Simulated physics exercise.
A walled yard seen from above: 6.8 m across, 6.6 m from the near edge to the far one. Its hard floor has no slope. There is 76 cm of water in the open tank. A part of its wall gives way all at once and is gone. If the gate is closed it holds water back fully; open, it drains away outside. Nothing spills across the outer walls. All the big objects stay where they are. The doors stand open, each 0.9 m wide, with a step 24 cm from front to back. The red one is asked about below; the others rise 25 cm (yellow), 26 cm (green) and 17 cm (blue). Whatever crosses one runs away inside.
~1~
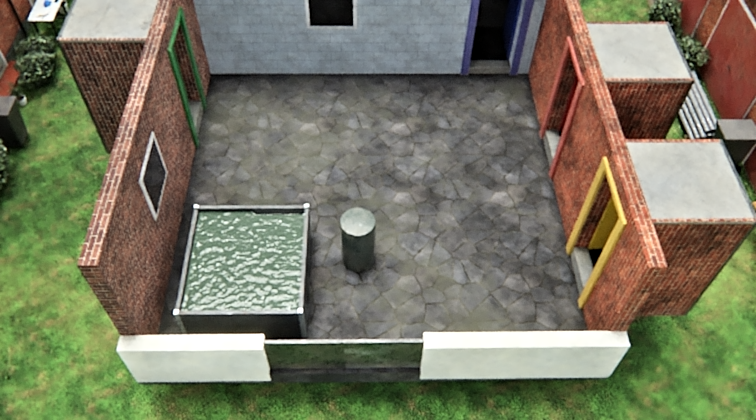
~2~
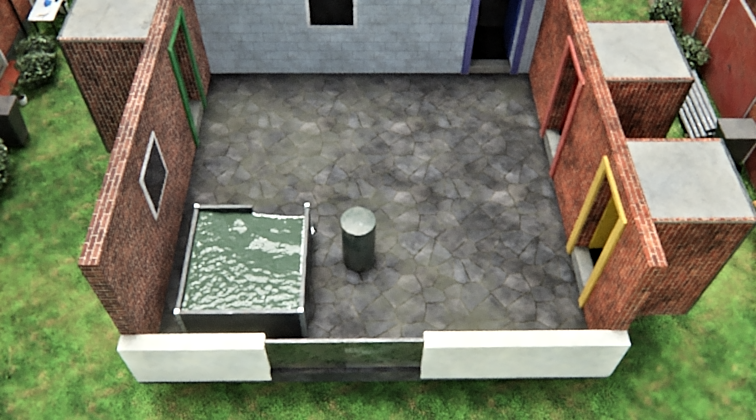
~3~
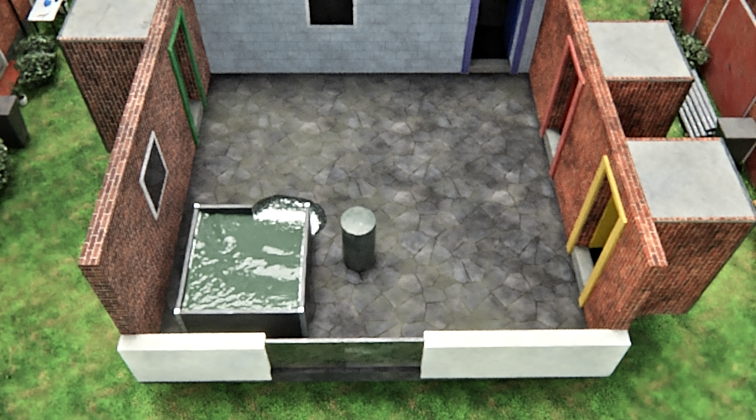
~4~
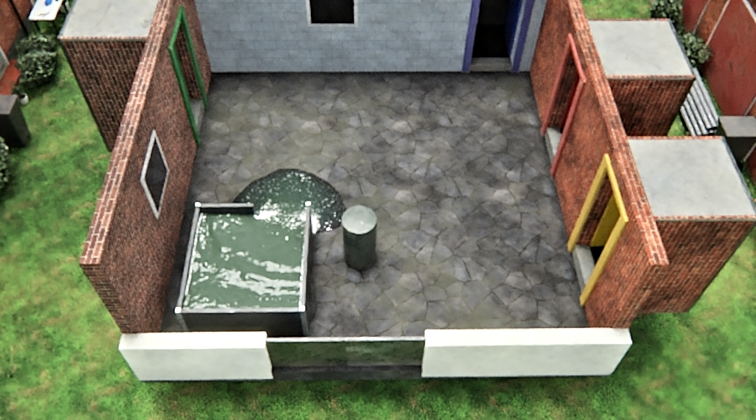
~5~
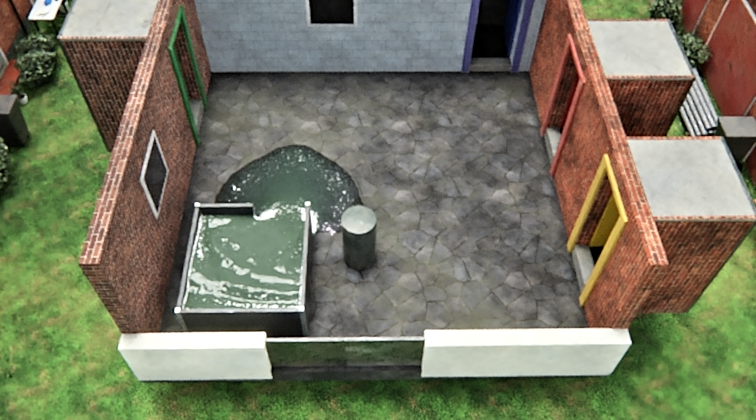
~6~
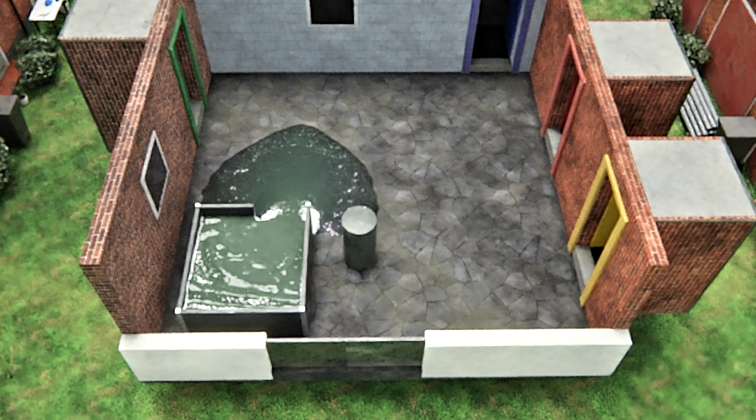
Green-tinted water in an open tank at the lower left of a walled yard starts rippling, then pours out through a gap on the far side and spreads across the stone floor in a widening, rounded pool behind a short cylinder.
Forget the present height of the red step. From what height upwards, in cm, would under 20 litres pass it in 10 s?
It would have to be roughly 6 cm high.
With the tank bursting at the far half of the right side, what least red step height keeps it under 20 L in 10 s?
About 9.0 cm.
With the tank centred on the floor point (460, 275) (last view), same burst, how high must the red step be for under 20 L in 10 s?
About 14.0 cm.
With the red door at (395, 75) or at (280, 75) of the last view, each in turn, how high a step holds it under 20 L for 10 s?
Roughly 12.5 and 17 cm.
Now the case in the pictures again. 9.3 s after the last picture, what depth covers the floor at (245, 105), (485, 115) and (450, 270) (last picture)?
In that order: 8, 9 and 3 cm.
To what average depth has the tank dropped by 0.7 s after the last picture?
Some 52 cm.
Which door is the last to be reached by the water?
It is the yellow one.
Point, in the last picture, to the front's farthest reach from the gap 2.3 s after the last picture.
Around (524, 75).
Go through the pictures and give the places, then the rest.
In the first picture, still water, 76 cm deep, in the open tank at (246, 259); the red door at (559, 118) is dry.
In the second picture, the gap is on the far side, the front 0.4 m out at a hidden place; the back of the open tank holds 76 cm.
In the third picture, water pours out on the far side and has run 0.8 m, to (272, 200); about 11 cm deep outside, 76 cm at the back.
In the fourth picture, the gap is on the far side, the front 1.4 m out at (279, 173); the back of the open tank holds 75 cm.
In the fifth picture, the front is at (297, 148), 2.1 m from the gap on the far side; 3.7 m2 of floor is wet, 68 cm left at the back.
In the sixth picture, water pours out on the far side and has run 2.6 m, to (299, 128); about 4 cm deep outside, 64 cm at the back; the red door at (560, 116), 5.3 m from the gap, is still 3.6 m from the nearest water.
Then, 0.7 s after the last picture water covers 35 % of the floor, deepest (37 cm) near (295, 225); it has not reached the red door.
Then, 2.3 s after the last picture water covers 50 % of the floor, deepest (25 cm) near (228, 81); it has not reached the red door.
Then, 9.3 s after the last picture water covers 95 % of the floor, deepest (12 cm) near (571, 333); 8 cm at the red door, 0 litres in over its 26 cm step.
At the red door as built, the water peaked near 10 cm, 6.9 s after the last picture.
With a step of 5 cm, 31 litres would have come in within the 10 s; with 7 cm, 12 litres. So under 20 litres takes about 6 cm.
